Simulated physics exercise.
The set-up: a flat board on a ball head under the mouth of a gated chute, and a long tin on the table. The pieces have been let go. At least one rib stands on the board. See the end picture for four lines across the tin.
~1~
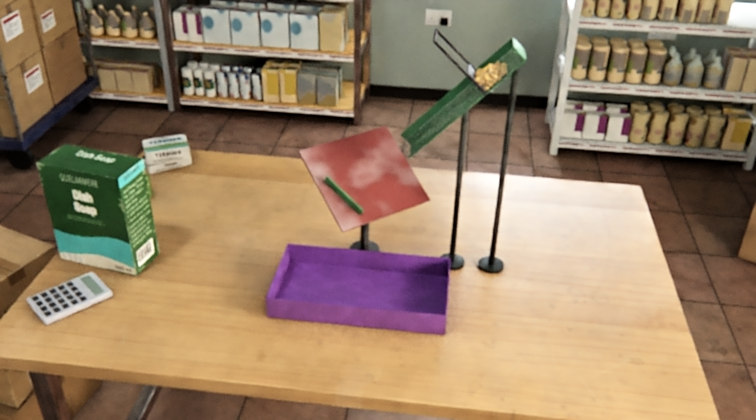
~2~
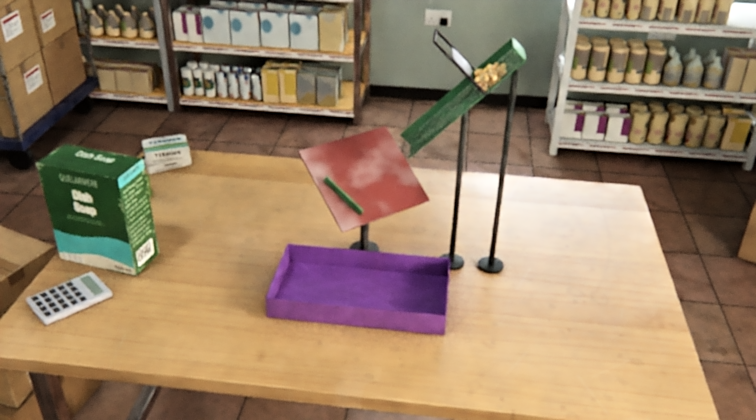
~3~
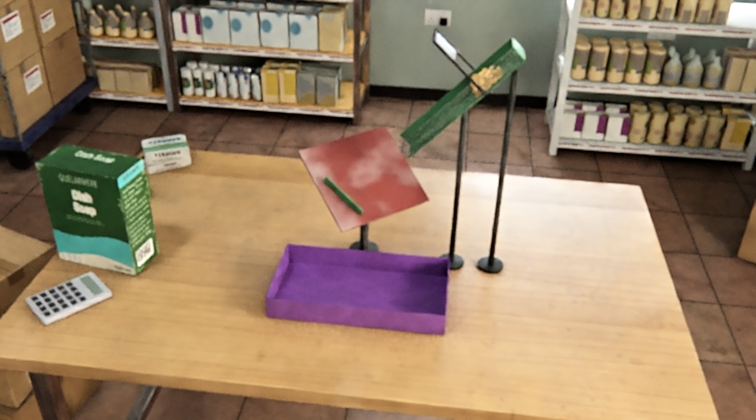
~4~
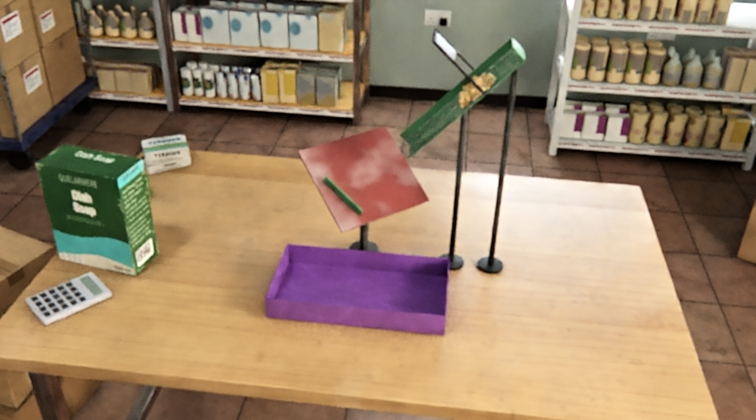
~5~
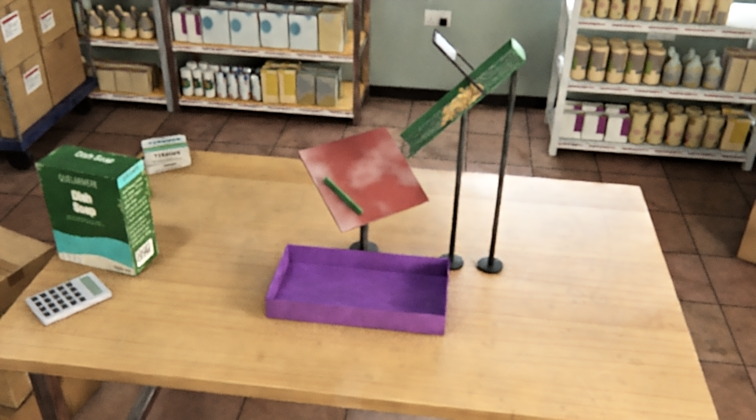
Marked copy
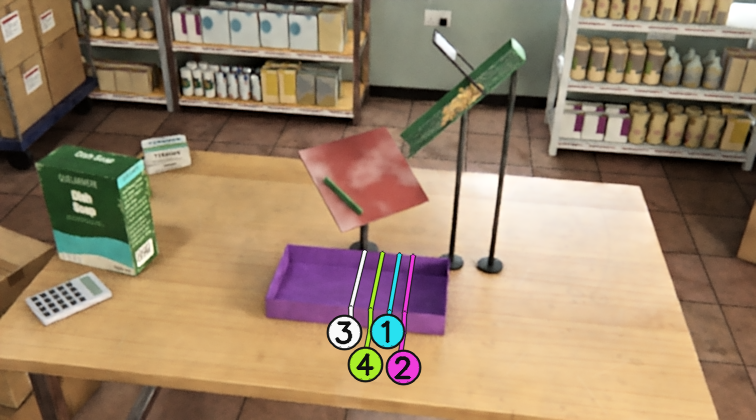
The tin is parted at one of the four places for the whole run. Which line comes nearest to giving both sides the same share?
1.
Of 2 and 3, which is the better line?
Line 2.
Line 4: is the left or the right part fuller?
Right.
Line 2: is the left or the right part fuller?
More lands on the left.
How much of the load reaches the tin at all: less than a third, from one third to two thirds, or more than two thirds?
More than two thirds.
On the marked copy, line 1 crosses the front rim at (389, 311); line 2 crosses the front rim at (404, 312); line 3 crosses the front rim at (351, 307); line 4 crosses the front rim at (370, 309).
With 1, of what is caught, about half on the left of the divider, about half on the right.
With 2, of what is caught, most on the left of the divider, a small part on the right.
With 3, of what is caught, none on the left of the divider, all on the right.
With 4, of what is caught, a small part on the left of the divider, nearly all on the right.
